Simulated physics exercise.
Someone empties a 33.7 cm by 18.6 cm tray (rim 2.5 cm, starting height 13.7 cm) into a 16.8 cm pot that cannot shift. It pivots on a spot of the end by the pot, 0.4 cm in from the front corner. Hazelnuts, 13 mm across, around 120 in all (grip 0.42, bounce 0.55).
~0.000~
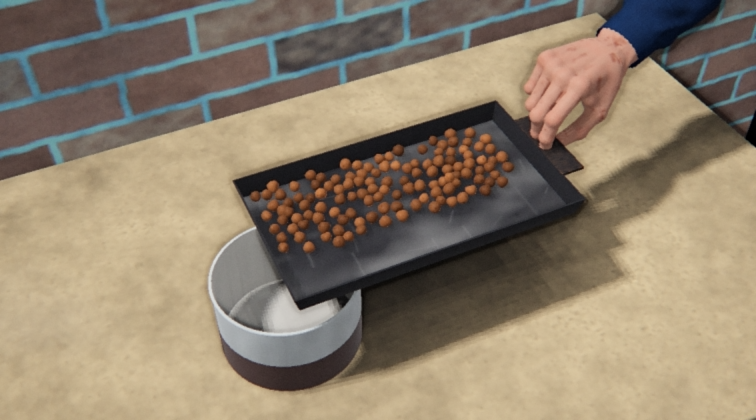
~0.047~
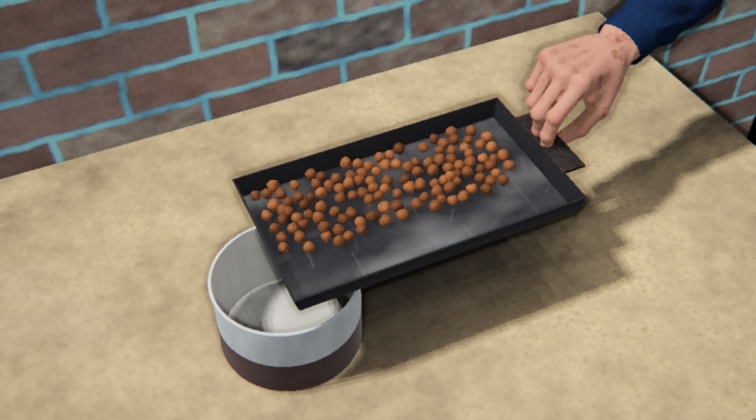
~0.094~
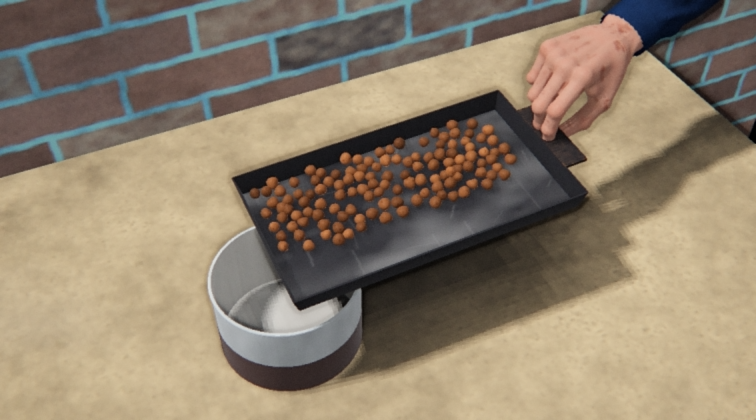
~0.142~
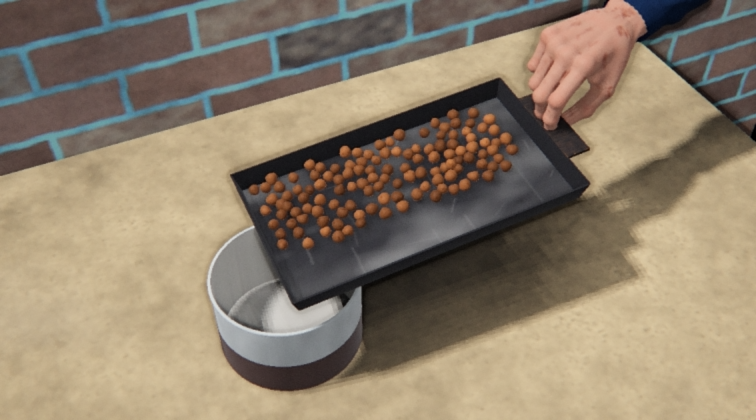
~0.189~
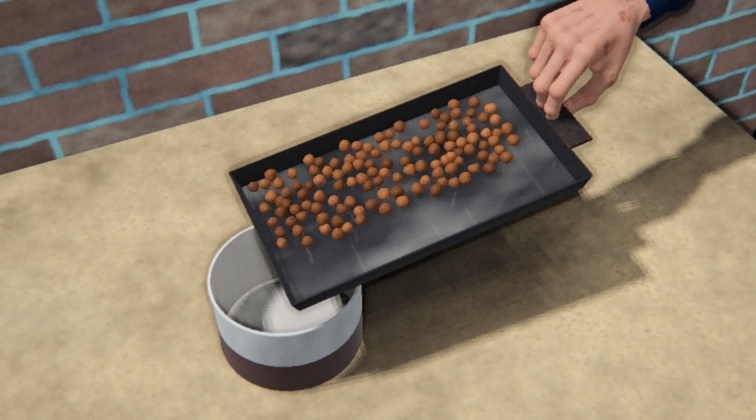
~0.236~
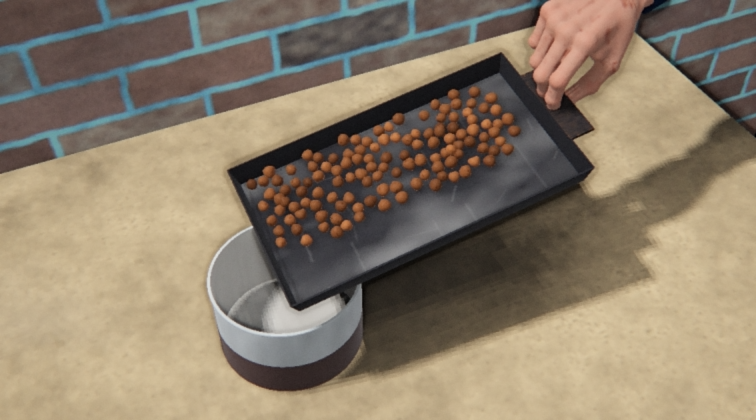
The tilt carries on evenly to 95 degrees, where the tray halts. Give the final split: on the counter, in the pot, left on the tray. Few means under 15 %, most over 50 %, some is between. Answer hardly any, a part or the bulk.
On the counter: The bulk; in the pot: Hardly any; left on the tray: Hardly any.
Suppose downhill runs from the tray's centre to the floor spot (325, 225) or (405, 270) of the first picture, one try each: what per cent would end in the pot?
About 60 and 0 per cent.
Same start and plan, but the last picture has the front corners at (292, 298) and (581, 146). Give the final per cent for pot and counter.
Pot 45, counter 55.
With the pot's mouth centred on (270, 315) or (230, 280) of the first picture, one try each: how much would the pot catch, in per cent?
About 95 and 10 per cent.
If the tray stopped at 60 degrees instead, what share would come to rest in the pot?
Then about 0 per cent.
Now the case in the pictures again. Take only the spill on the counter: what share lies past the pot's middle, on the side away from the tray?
Roughly 90 per cent.
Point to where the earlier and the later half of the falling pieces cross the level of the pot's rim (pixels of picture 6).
First near (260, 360), later near (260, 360).
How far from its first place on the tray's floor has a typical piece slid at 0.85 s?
About 13 cm.
After 0.85 s, tilt 50 degrees; the tray holds 100 %, the pot 0 %.
After 1.27 s, tilt 77 degrees; the tray holds 80 %, the pot 0 %.
After 1.76 s, tilt 95 degrees; the tray holds 0 %, the pot 0 %.
At rest (2.6 s), counter 100 %, pot 0 %, tray 0 %.
